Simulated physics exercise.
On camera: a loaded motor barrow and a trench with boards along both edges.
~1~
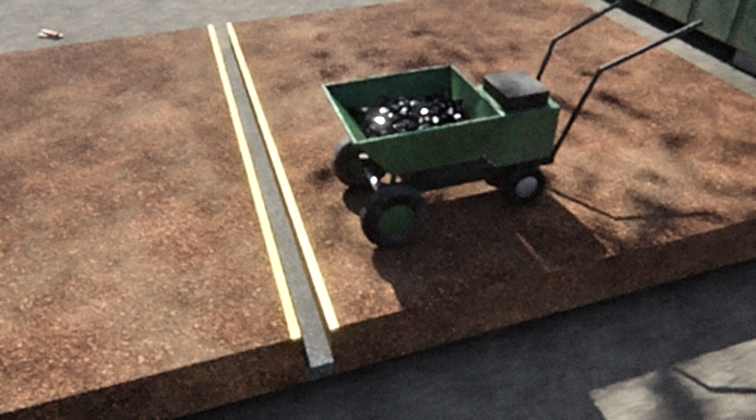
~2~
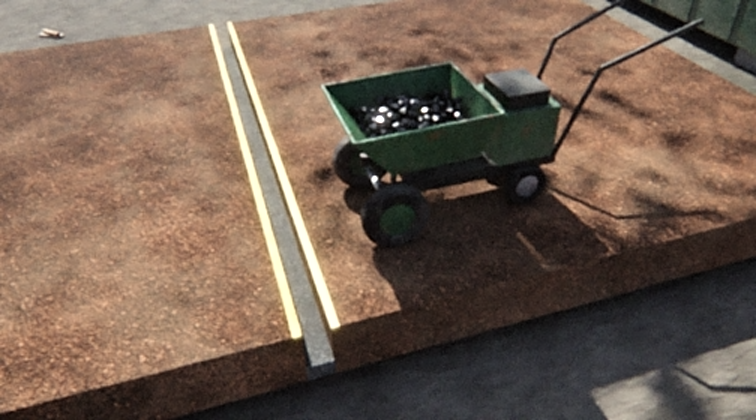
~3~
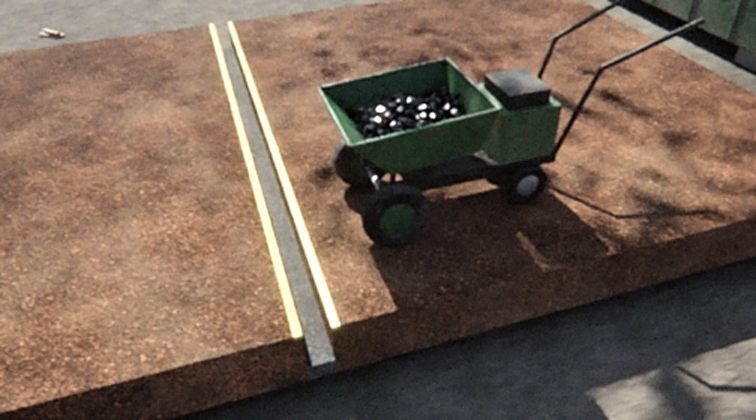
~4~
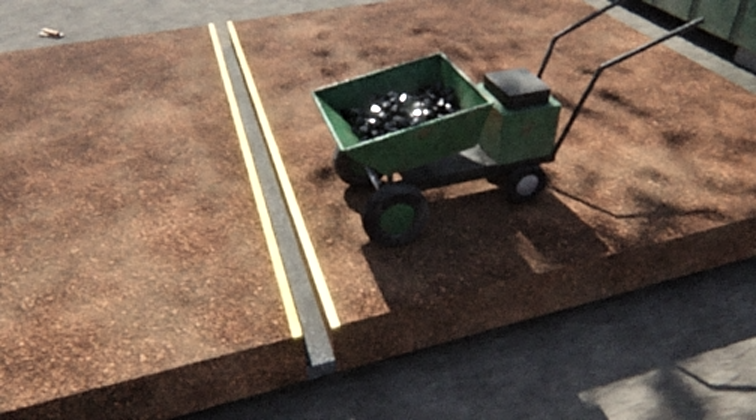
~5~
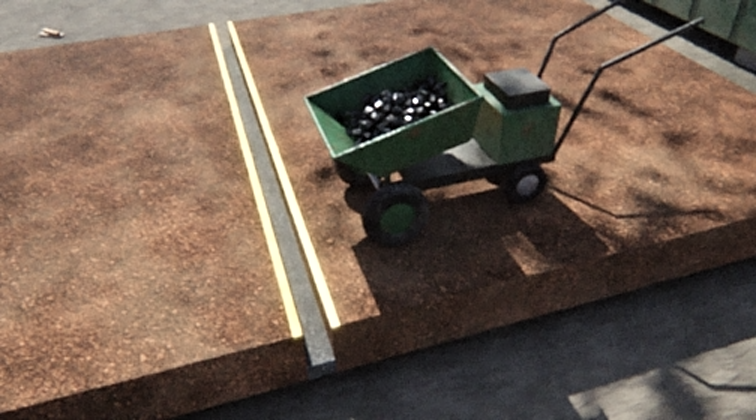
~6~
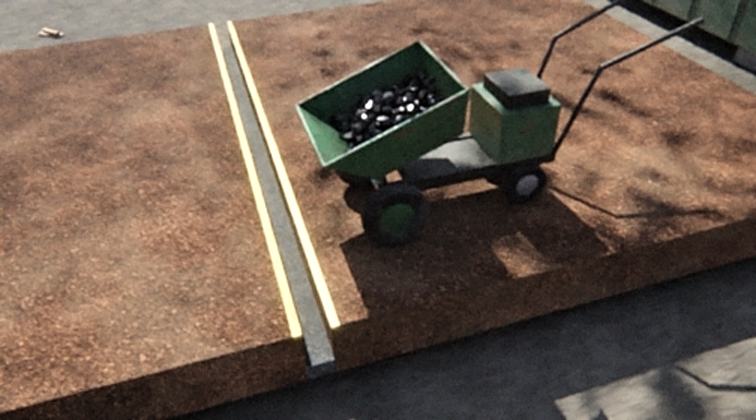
On a raised slab of rough reddish-brown ground edged by grey paving, seen from above at an angle in sunlight, a narrow grey trench lined with pale yellow boards runs down left of centre. To its right stands a green motor barrow with black handles, its skip loaded with shiny black lumps. The skip gradually tilts leftward toward the trench, its rear rising, while the wheels and camera stay still.
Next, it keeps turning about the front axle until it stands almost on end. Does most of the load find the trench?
The trench ends with over half of it.
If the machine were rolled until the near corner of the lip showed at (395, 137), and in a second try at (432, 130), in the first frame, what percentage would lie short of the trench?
The first gives 10 %, the second 40 %.
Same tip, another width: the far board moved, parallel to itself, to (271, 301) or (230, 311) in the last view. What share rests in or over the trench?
Near 90 % and 100 %.
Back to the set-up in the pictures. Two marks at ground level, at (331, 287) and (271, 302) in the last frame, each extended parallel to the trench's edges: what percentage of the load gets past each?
First some 100, then 30 per cent.
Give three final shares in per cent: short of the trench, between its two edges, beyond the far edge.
About: Short 0, between 65, beyond 35 per cent.
Just after the last frame, skip tipped steeply; every one in the skip.
A moment on, skip tipped right over; roughly two thirds in the skip; about a tenth in or heaped over the trench; roughly a quarter beyond it.
Further on, skip tipped right over; about a tenth in the skip; roughly half in or heaped over the trench; roughly a third beyond it.
When it is over, skip tipped right over; roughly two thirds in or heaped over the trench; roughly a third beyond it.
